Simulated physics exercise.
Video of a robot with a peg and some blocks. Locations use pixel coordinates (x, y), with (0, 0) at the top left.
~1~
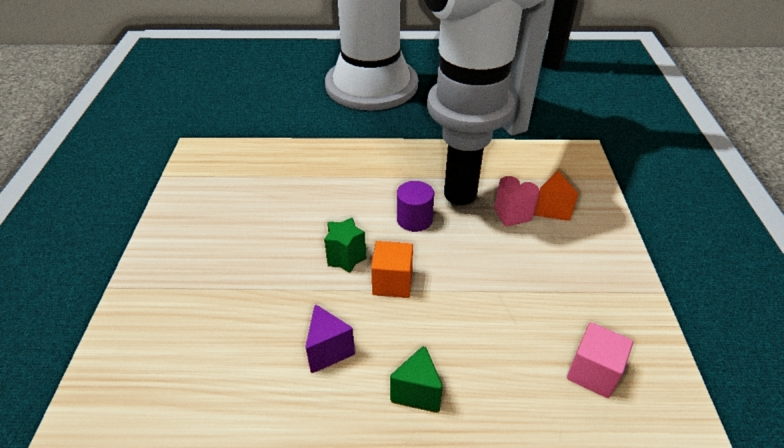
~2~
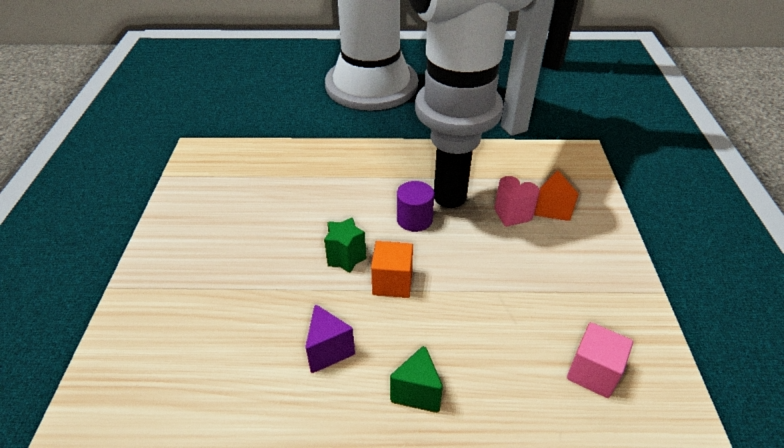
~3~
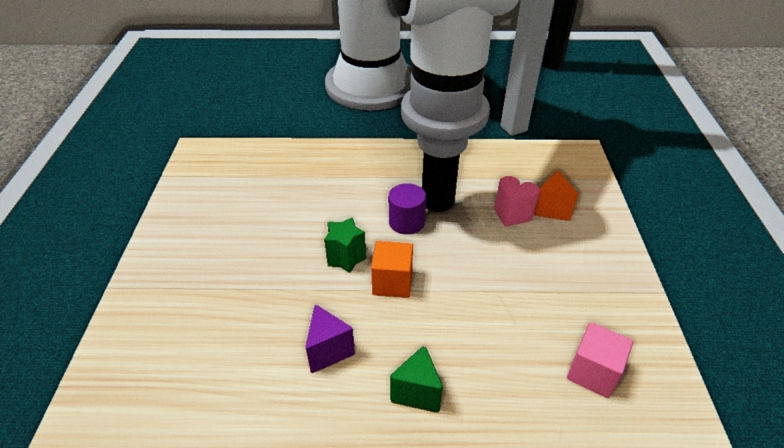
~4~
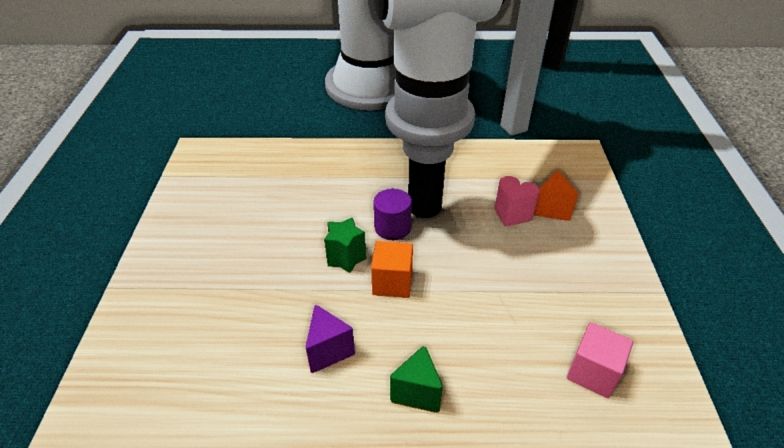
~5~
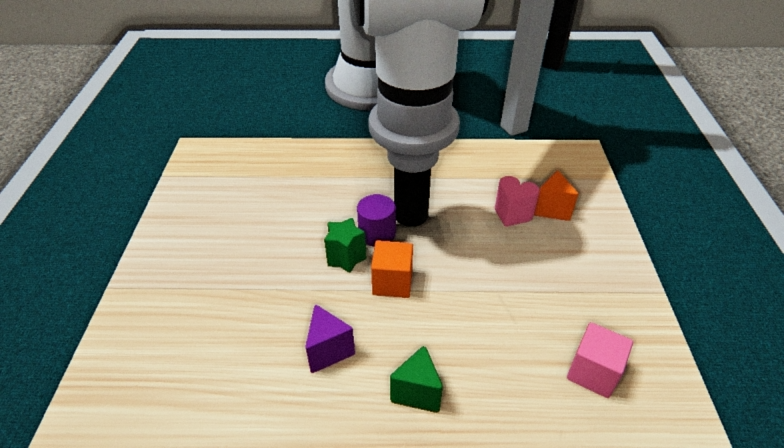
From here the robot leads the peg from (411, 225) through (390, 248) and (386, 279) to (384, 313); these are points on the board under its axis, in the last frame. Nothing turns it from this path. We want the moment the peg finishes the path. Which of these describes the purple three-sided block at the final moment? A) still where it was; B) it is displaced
The answer is A.
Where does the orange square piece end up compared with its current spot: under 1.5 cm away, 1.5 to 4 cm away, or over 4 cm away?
It moves quite far, over 4 cm.
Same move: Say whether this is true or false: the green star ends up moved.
This is true.
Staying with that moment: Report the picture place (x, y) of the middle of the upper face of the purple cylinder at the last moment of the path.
The middle of its upper face should be somewhere near (353, 214).
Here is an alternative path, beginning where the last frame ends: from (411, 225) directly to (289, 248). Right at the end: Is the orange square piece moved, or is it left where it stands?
It ends up on the same spot.
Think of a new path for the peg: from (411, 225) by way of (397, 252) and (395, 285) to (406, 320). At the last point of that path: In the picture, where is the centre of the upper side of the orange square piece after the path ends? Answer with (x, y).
Its top middle is near (388, 327).
On the path given first. One third of the way, peg (390, 240); green star (332, 235), turned 25° anticlockwise; purple cylinder (353, 214).
Two thirds of the way, peg (386, 271); green star (332, 235), turned 25° anticlockwise; purple cylinder (353, 214); orange square piece (398, 281), turned 25° anticlockwise.
At the end, peg (383, 304); purple three-sided block still; green star (332, 235), turned 25° anticlockwise; purple cylinder (353, 214); orange square piece (407, 315), turned 50° anticlockwise.
